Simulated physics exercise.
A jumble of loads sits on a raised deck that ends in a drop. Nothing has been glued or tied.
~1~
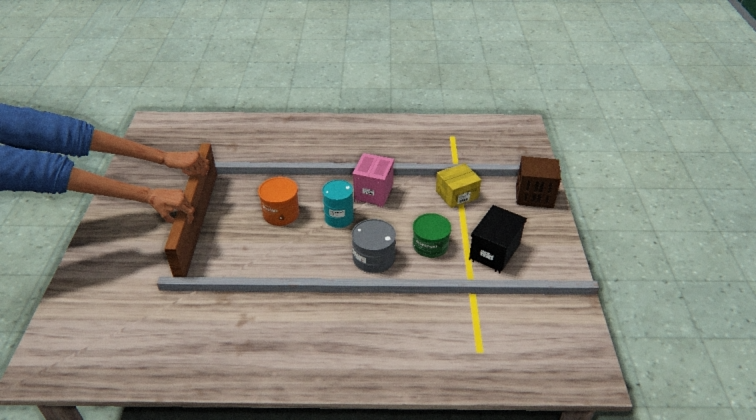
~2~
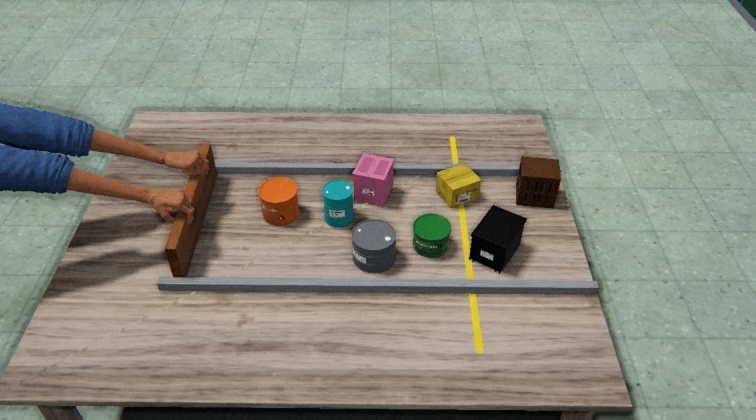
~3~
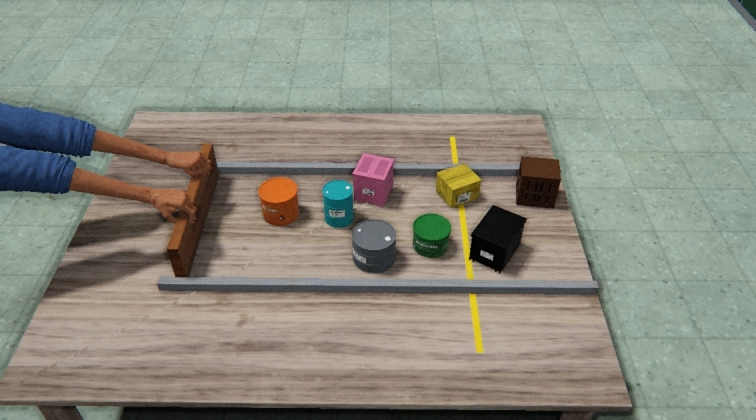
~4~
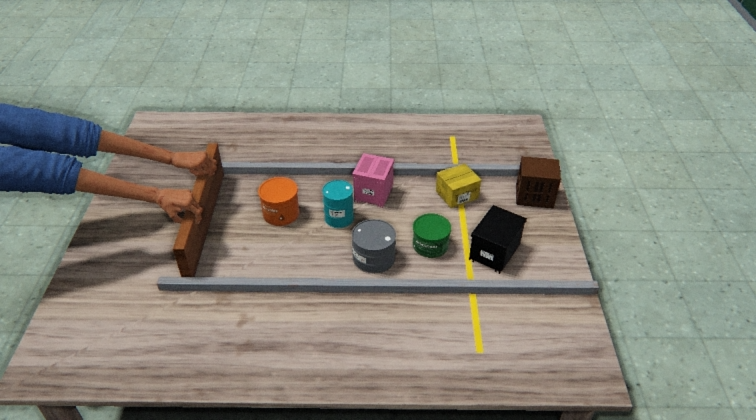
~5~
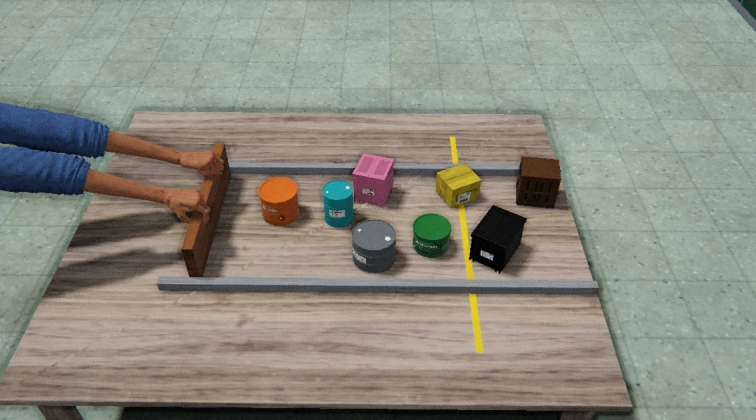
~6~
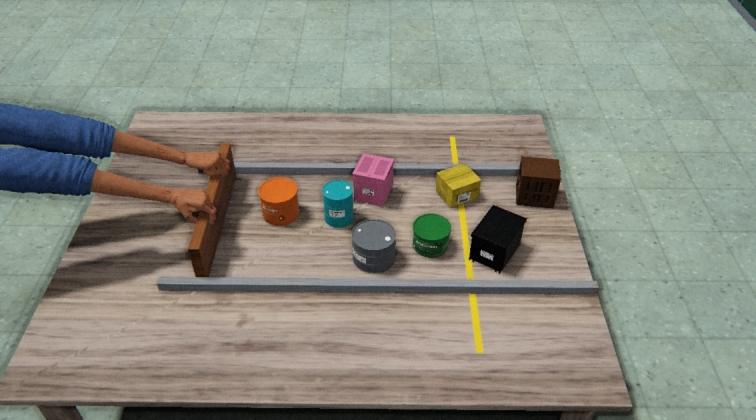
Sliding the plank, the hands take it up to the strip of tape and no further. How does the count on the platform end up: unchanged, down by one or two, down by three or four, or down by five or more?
It ends unchanged.
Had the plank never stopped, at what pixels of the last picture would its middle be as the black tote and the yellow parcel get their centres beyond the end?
Around (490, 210), then around (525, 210).
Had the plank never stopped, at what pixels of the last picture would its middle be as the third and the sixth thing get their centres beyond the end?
About (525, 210) and about (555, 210).
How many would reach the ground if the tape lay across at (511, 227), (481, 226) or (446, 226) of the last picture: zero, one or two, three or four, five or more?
Either one or two, none at all, none at all.
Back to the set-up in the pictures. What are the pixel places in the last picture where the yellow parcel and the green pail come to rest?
In the last picture the first middle sits at (510, 188) and the other at (525, 239).
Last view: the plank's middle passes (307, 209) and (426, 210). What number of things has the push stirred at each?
2, then 7.
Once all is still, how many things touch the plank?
That comes to 3.
Soon after, none off yet; brown crate at rest near (538, 182); black tote at rest near (497, 239); yellow parcel at rest near (458, 186).
In the end, the number that fall off is zero.
